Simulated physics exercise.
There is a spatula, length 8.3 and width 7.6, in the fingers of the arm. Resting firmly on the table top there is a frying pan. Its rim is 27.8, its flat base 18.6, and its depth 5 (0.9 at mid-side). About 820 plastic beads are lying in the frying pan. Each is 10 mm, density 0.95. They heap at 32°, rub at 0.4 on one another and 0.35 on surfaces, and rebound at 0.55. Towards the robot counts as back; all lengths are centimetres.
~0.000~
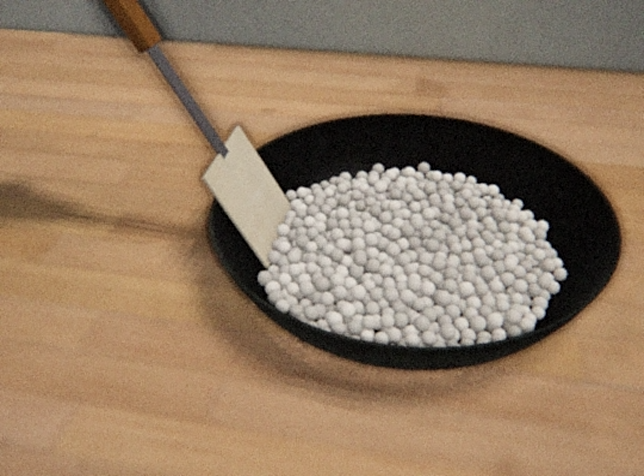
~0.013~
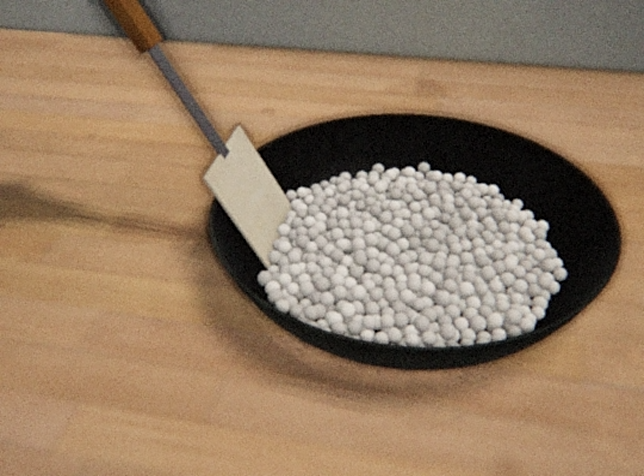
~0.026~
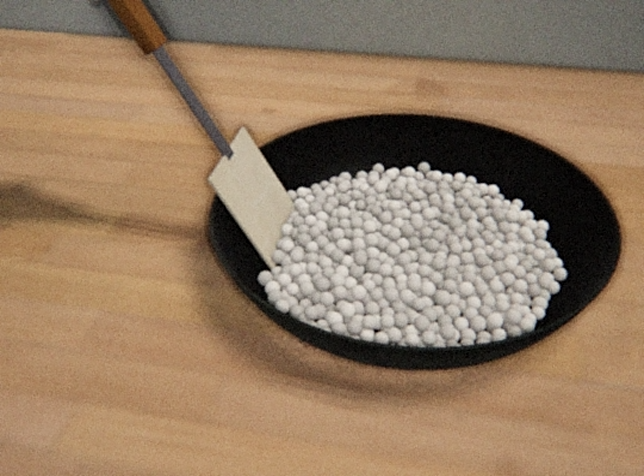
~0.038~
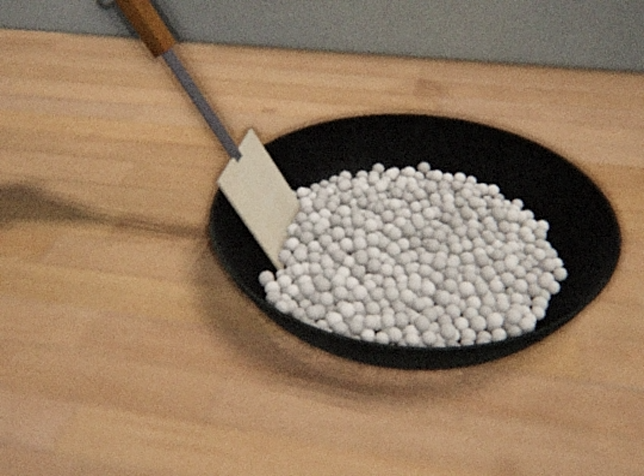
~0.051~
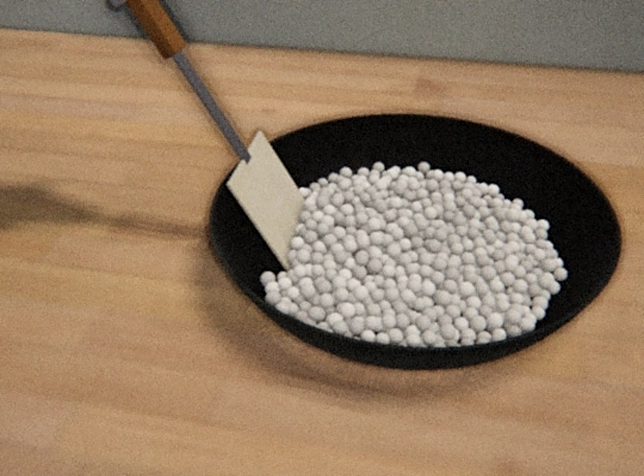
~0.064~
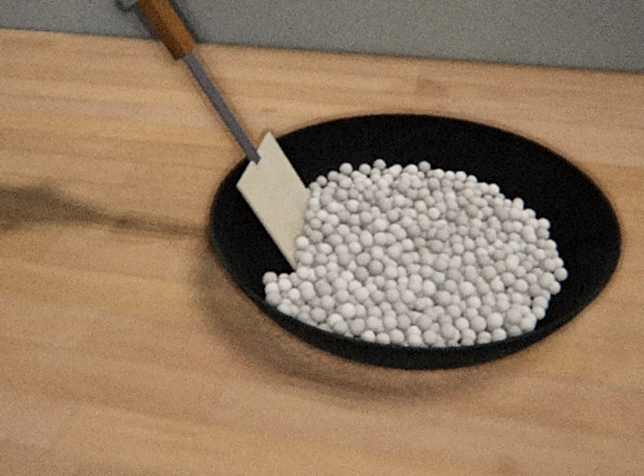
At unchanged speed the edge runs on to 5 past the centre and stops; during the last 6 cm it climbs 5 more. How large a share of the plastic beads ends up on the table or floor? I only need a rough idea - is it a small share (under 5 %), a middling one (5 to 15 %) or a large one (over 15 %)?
A small one, under 5 %.
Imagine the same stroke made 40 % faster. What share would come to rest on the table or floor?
About 0 per cent.
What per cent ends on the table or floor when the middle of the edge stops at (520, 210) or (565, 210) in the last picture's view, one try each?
The two tries give near 0 and near 10 in a hundred.
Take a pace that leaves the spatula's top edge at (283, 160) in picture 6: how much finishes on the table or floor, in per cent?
Roughly 10 per cent.
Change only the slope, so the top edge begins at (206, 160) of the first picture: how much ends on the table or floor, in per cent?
Some 0 per cent.
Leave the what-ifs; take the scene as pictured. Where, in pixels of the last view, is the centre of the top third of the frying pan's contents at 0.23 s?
I'd put it close to (456, 242).
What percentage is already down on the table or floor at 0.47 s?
It comes to some 0 in a hundred.
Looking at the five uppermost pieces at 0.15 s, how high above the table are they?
About 4 centimetres.
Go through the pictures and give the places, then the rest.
The first frame shows spatula top edge at (221, 150), sloping 61°; upper third of the load around (400, 236), from x 265 to 560, top at y 170; 821 in the frying pan.
The second frame shows spatula top edge at (222, 151), sloping 61°; upper third of the load around (400, 236), from x 265 to 560, top at y 170.
The third frame shows spatula top edge at (227, 152), sloping 61°; upper third of the load around (398, 235), from x 265 to 560, top at y 170.
The fourth frame shows spatula top edge at (235, 154), sloping 61°; upper third of the load around (393, 237), from x 265 to 560, top at y 170.
The fifth frame shows spatula top edge at (245, 156), sloping 61°; upper third of the load around (392, 237), from x 270 to 560, top at y 170.
The sixth frame shows spatula top edge at (254, 157), sloping 61°; upper third of the load around (393, 235), from x 270 to 560, top at y 165; 821 in the frying pan.
By 0.15 s, sloping 61°, highest piece 5 above the table; 821 in the frying pan.
By 0.23 s, sloping 61°, highest piece 6 above the table; 821 in the frying pan.
By 0.47 s, sloping 61°, highest piece 4 above the table; 821 in the frying pan.
By 1.52 s, sloping 61°, highest piece 4 above the table; 821 in the frying pan.
Final count, 821 in the frying pan. That is 0 % on the table or floor.
